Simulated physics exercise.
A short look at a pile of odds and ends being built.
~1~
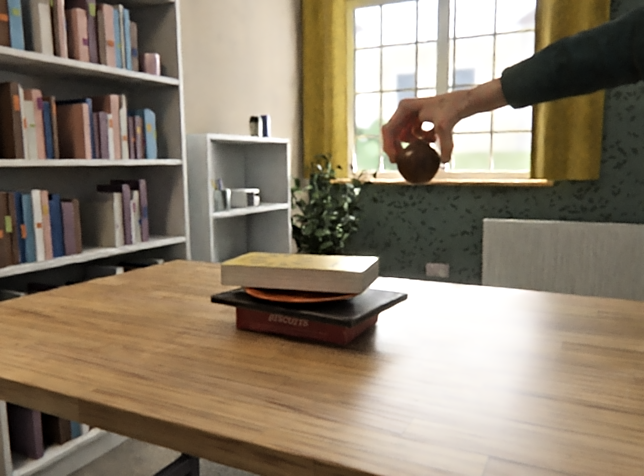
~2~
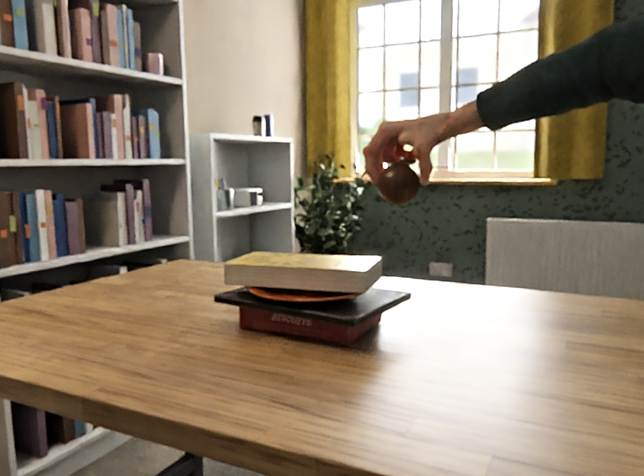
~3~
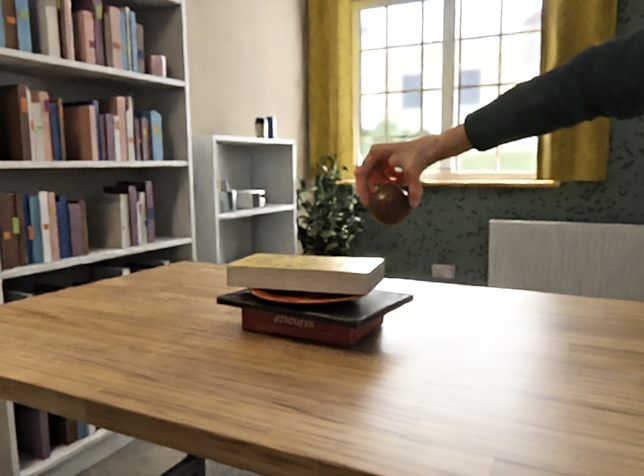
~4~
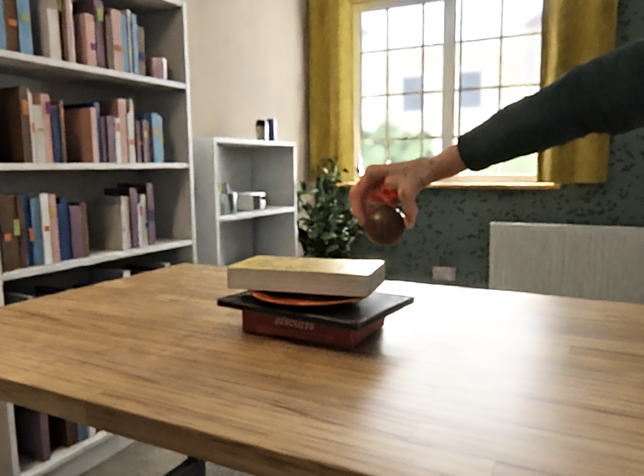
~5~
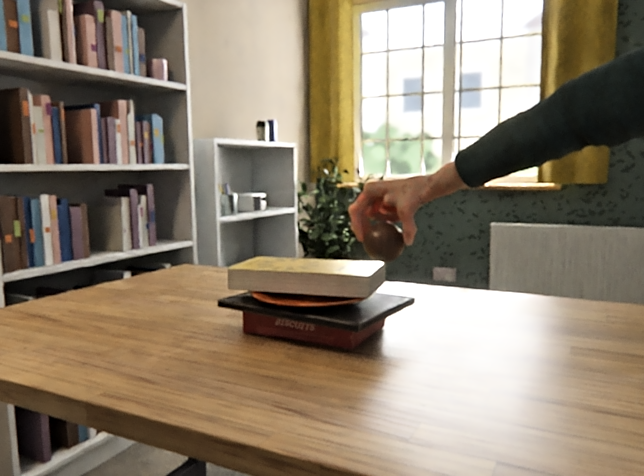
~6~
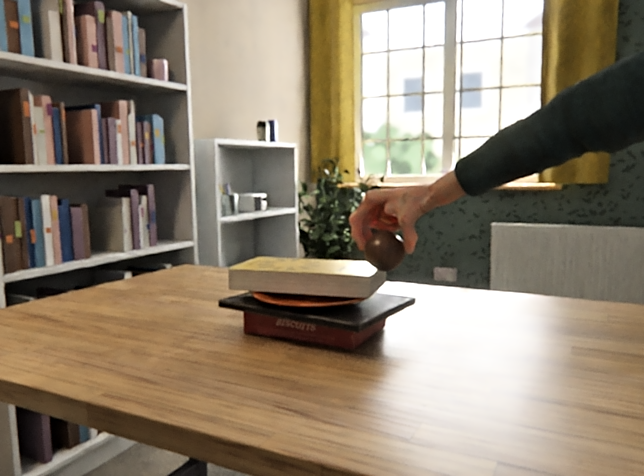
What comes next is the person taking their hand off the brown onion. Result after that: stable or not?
Pretty sure the pile is unstable there.
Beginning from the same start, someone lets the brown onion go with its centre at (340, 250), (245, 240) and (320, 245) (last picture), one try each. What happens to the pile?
Case one: It stands firm; case two: It topples; case three: It stands firm.
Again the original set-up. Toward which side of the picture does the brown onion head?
To the right.
Then, 0.30 s on from there, brown onion now fallen.
Then, 0.40 s on from there, things are still on the move.
Then, 0.50 s on from there, as before.
In the end, fallen, brown onion; the other 4 unmoved. At the end, from the last picture's camera, brown onion near (440, 325). The pile comes apart.
